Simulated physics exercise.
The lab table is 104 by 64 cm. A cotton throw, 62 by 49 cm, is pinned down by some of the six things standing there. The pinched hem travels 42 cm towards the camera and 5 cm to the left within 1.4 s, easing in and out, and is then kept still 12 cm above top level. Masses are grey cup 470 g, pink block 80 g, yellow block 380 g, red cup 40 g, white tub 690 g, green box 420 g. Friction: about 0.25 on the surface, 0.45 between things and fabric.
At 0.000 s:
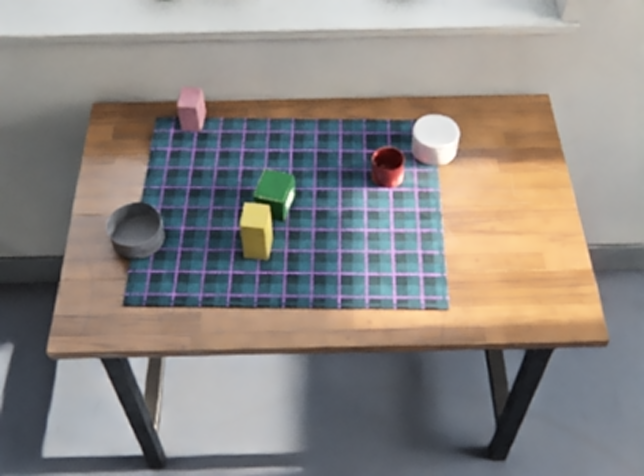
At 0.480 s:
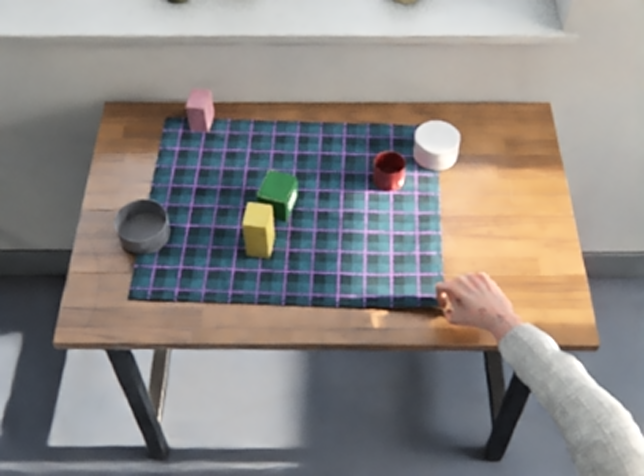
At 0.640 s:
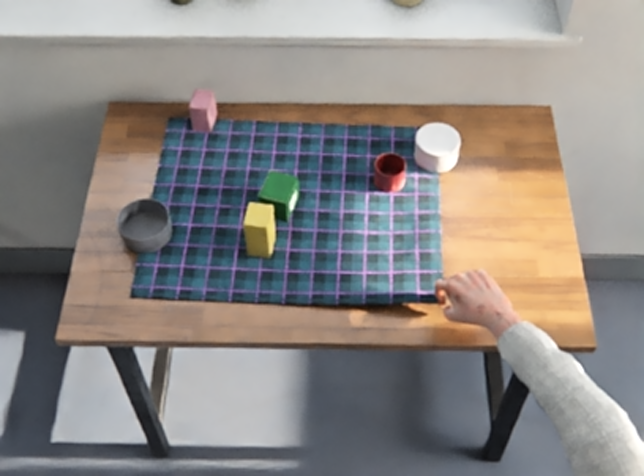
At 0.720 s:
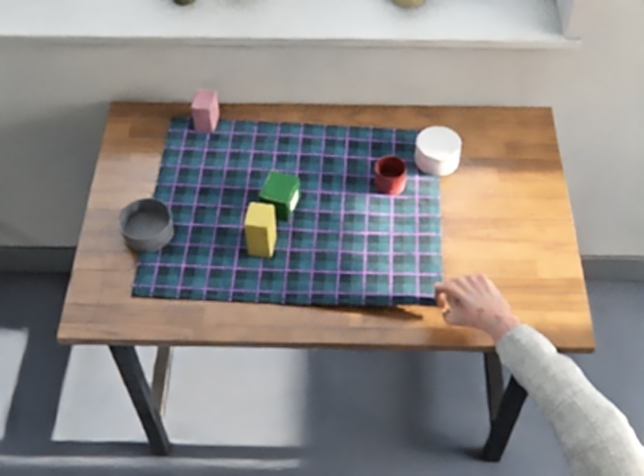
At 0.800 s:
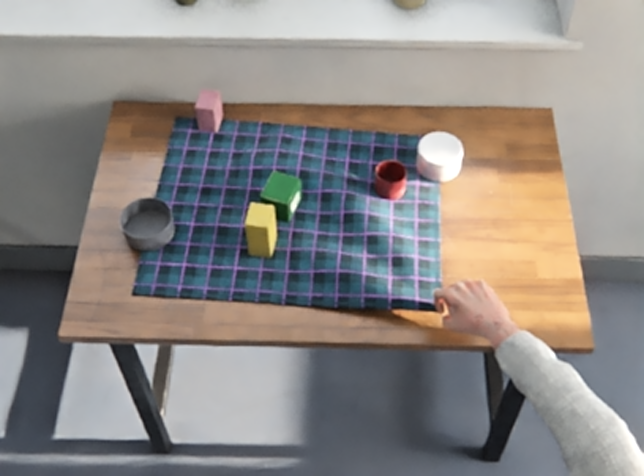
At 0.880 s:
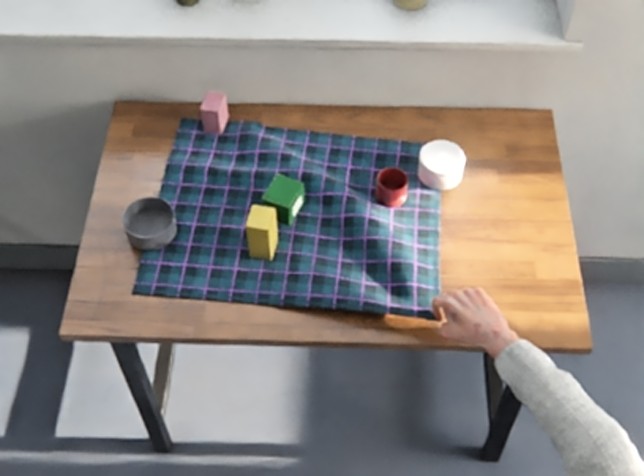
On a wooden table, a hand gripping a checked cloth's near right corner tugs it slightly, shifting the cup and white tub.
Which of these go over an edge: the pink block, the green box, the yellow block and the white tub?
The pink block keeps to the top, the green box goes over the edge, the yellow block goes over the edge, the white tub drops off.
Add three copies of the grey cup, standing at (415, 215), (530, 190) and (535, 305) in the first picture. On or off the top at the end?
In that order: Falls off, stays on, stays on.
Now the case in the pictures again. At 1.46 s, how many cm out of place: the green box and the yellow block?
About: Green box 20 cm, yellow block 15 cm.
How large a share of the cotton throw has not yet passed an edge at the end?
Some 0 per cent of it.
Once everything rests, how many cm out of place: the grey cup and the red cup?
About: Grey cup off the top, red cup off the top.
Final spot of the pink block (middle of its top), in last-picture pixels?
Near (344, 237).
By 1.2 s, 95 % of the cotton throw is still over the top; white tub 17 cm off its start, pink block 13 cm off its start, green box 10 cm off its start.
By 1.5 s, 80 % of the cotton throw is still over the top; white tub 30 cm off its start, pink block 24 cm off its start, green box 22 cm off its start.
By 1.7 s, 65 % of the cotton throw is still over the top; white tub 42 cm off its start at (467, 303), pink block 36 cm off its start at (324, 178), green box 32 cm off its start at (350, 303).
By 2.0 s, 45 % of the cotton throw is still over the top; white tub 47 cm off its start, pink block 43 cm off its start, green box on its side, 42 cm off its start.
By 3.6 s, 0 % of the cotton throw is still over the top; green box over the edge, white tub over the edge, yellow block over the edge, pink block 49 cm off its start at (344, 237).
